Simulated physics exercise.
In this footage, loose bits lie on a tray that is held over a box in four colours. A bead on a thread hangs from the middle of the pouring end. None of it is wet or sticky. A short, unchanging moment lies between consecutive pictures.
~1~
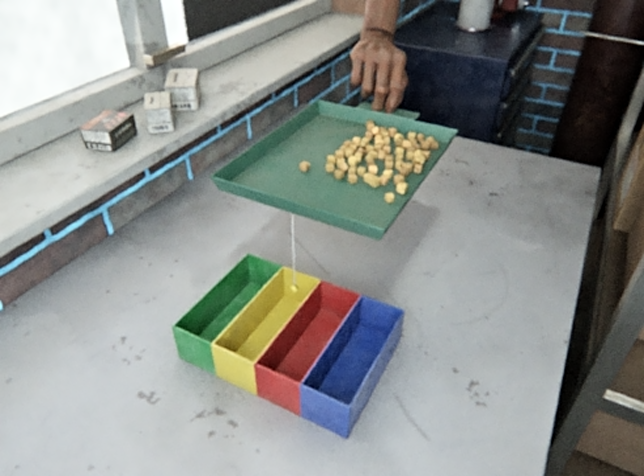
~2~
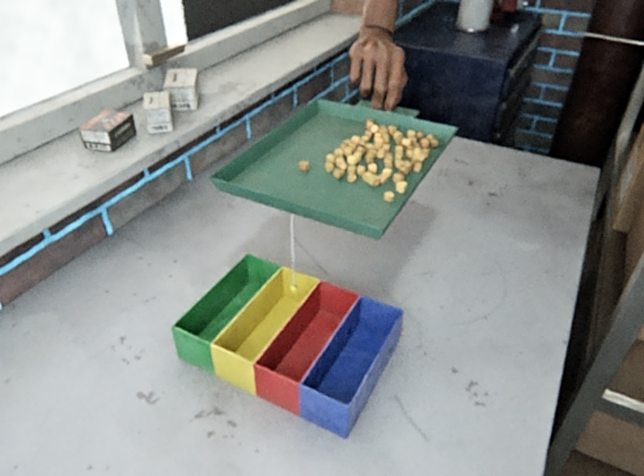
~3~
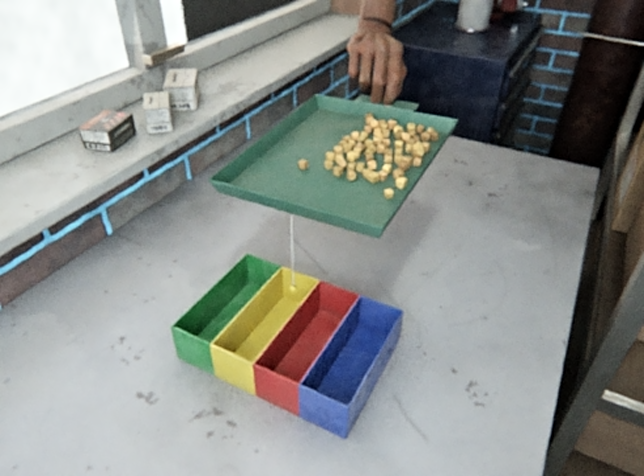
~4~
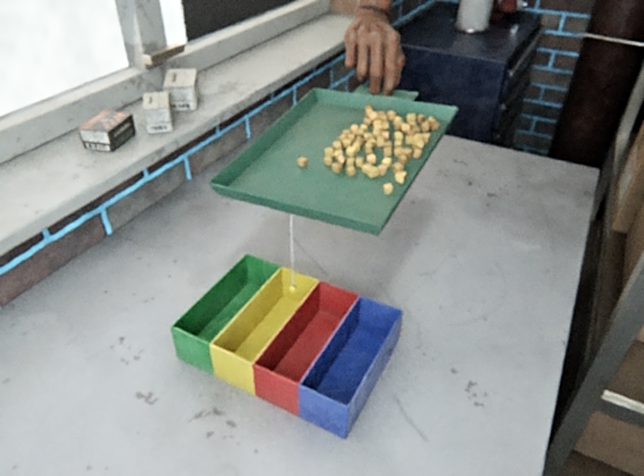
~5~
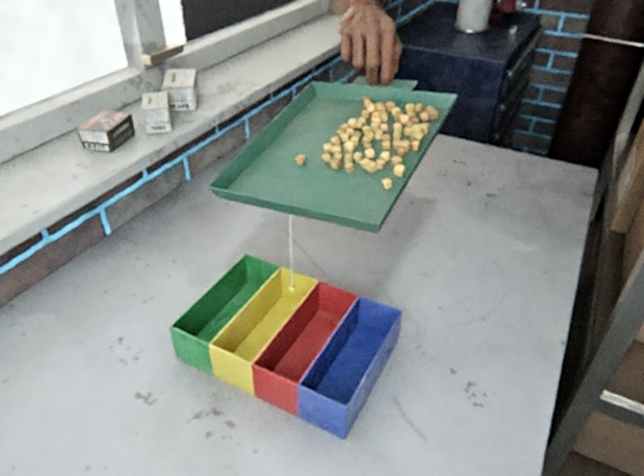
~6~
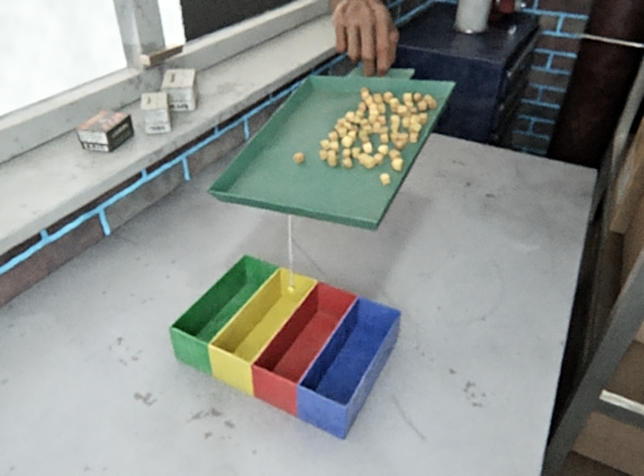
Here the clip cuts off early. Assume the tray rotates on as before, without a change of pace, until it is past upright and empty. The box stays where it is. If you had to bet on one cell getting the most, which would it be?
I would bet on the green one.
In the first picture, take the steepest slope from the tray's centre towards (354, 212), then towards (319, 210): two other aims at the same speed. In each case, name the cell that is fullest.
The blue cell; the cell in blue.
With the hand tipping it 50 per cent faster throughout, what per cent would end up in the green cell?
Something like 50 in a hundred.
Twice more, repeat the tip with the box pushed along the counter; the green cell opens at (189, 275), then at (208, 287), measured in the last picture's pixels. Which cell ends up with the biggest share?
Yellow; the green one.
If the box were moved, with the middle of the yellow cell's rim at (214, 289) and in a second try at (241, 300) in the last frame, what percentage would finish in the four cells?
Roughly 100 % and then 100 %.
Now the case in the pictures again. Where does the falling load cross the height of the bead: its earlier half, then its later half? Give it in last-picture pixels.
First around (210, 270), afterwards around (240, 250).
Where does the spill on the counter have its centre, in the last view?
It centres at roughly (180, 294).
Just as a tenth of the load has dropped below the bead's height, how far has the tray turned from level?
It's turned some 60 degrees by then.
Soon after the last picture, tray tipped steeply; most on the tray; about a quarter falling or outside the box.
A little later, tray tipped right over; about half on the tray; about a quarter in the green cell; about a quarter falling or outside the box.
Later still, tray tipped past a quarter turn; about half in the green cell; about half falling or outside the box.
At rest, tray tipped past a quarter turn; about half in the green cell; none in the blue cell; none in the red cell; none in the yellow cell; about half outside the box.
